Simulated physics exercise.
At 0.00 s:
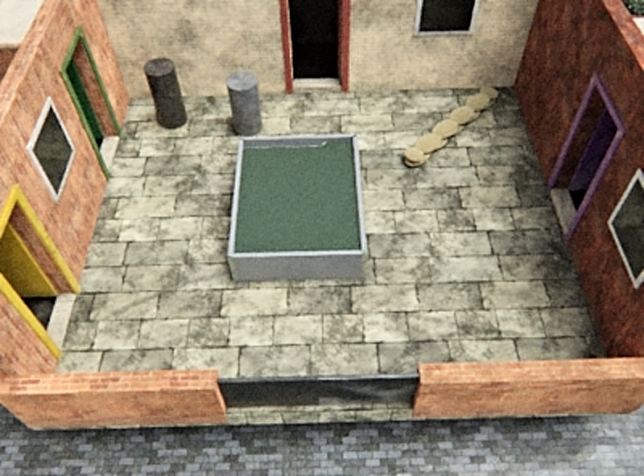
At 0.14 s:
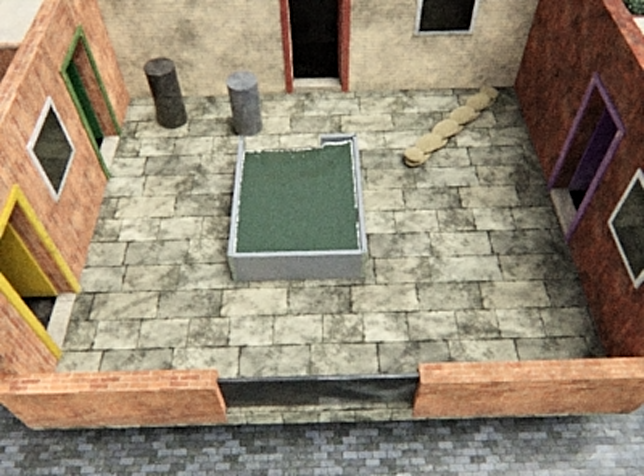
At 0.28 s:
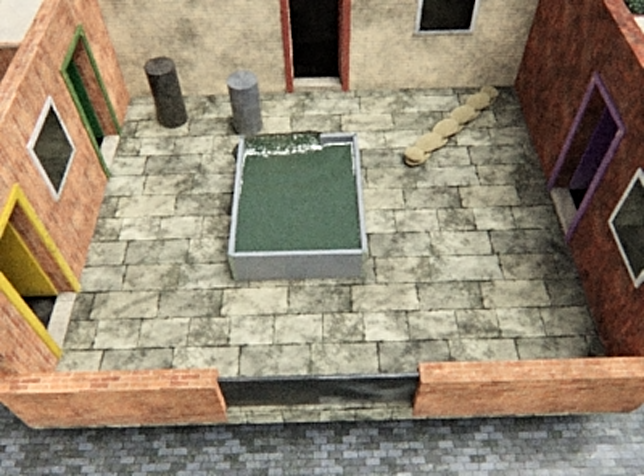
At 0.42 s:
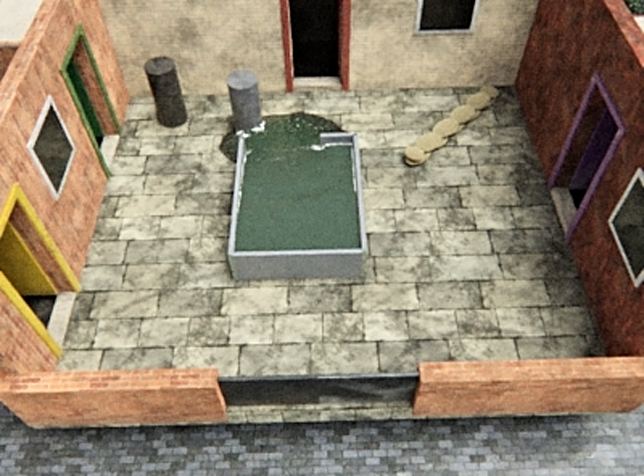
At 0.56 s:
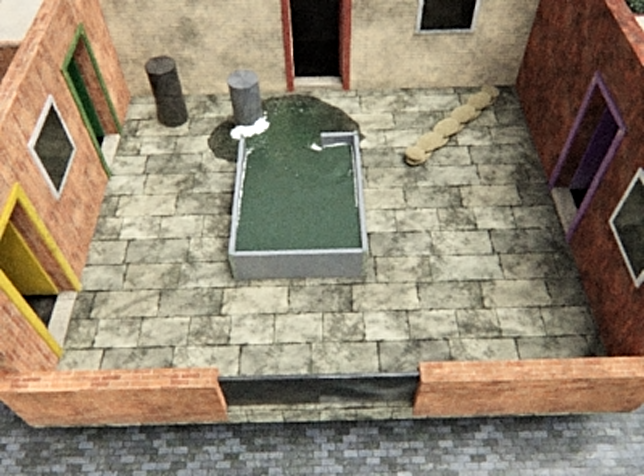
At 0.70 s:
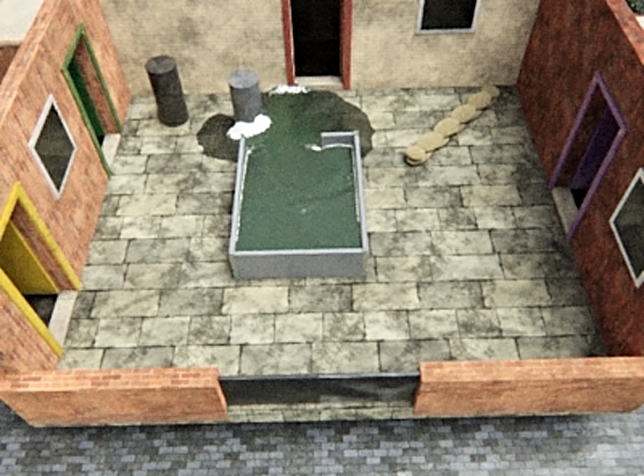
Green water bursts through the tank's far side and spreads across the paving behind it.
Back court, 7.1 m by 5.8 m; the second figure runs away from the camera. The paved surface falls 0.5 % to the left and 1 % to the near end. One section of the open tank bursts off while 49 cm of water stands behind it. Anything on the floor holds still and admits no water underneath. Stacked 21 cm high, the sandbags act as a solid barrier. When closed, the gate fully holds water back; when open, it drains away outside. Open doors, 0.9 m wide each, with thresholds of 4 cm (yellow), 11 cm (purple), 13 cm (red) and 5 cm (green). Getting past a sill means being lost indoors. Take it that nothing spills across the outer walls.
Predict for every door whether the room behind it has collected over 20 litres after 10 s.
At the end, yellow door: The total remains smaller than the cap, purple door: The total remains smaller than the cap, red door: The total grows larger than the cap, green door: The total grows larger than the cap.
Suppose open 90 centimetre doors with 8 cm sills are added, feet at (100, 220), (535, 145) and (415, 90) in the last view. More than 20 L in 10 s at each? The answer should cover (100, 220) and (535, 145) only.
Well, the first is shy of the mark and the second is shy of the mark.
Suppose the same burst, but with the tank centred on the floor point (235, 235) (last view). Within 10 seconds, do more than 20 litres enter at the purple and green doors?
Against that limit: Purple under, green above.
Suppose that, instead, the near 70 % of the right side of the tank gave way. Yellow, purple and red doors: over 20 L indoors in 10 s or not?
Yellow door surpasses it, purple door surpasses it, red door doesn't reach it.
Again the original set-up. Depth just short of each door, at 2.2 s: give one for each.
You'd get yellow at 0 cm, purple at 0 cm, red at 27 cm, and green at 10 cm.
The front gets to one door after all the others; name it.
The final one is the purple door.
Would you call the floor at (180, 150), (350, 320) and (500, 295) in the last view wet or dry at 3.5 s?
First spot soaked, second bone dry, third bone dry.
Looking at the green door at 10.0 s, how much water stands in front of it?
Some 5.0 centimetres of depth.
After 1.4 s water covers 15 % of the floor and is deepest (33 cm) near (255, 135); yellow door not reached, purple door not reached, red door 25 cm at the sill, 16 L in, green door not reached.
After 2.2 s water covers 25 % of the floor and is deepest (30 cm) near (288, 94); yellow door not reached, purple door not reached, red door 27 cm at the sill, 62 L in, green door 10 cm at the sill, 4 L in.
After 3.5 s water covers 30 % of the floor and is deepest (25 cm) near (464, 89); yellow door not reached, purple door not reached, red door 19 cm at the sill, 123 L in, green door 14 cm at the sill, 57 L in.
After 6.0 s water covers 50 % of the floor and is deepest (14 cm) near (49, 398); yellow door 3 cm at the sill, 0 L in, purple door 1 cm at the sill, 0 L in, red door 11 cm at the sill, 134 L in, green door 7 cm at the sill, 89 L in.
After 10.0 s water covers 75 % of the floor and is deepest (10 cm) near (49, 398); yellow door 4 cm at the sill, 1 L in, purple door 1 cm at the sill, 0 L in, red door 5 cm at the sill, 134 L in, green door 5 cm at the sill, 103 L in.
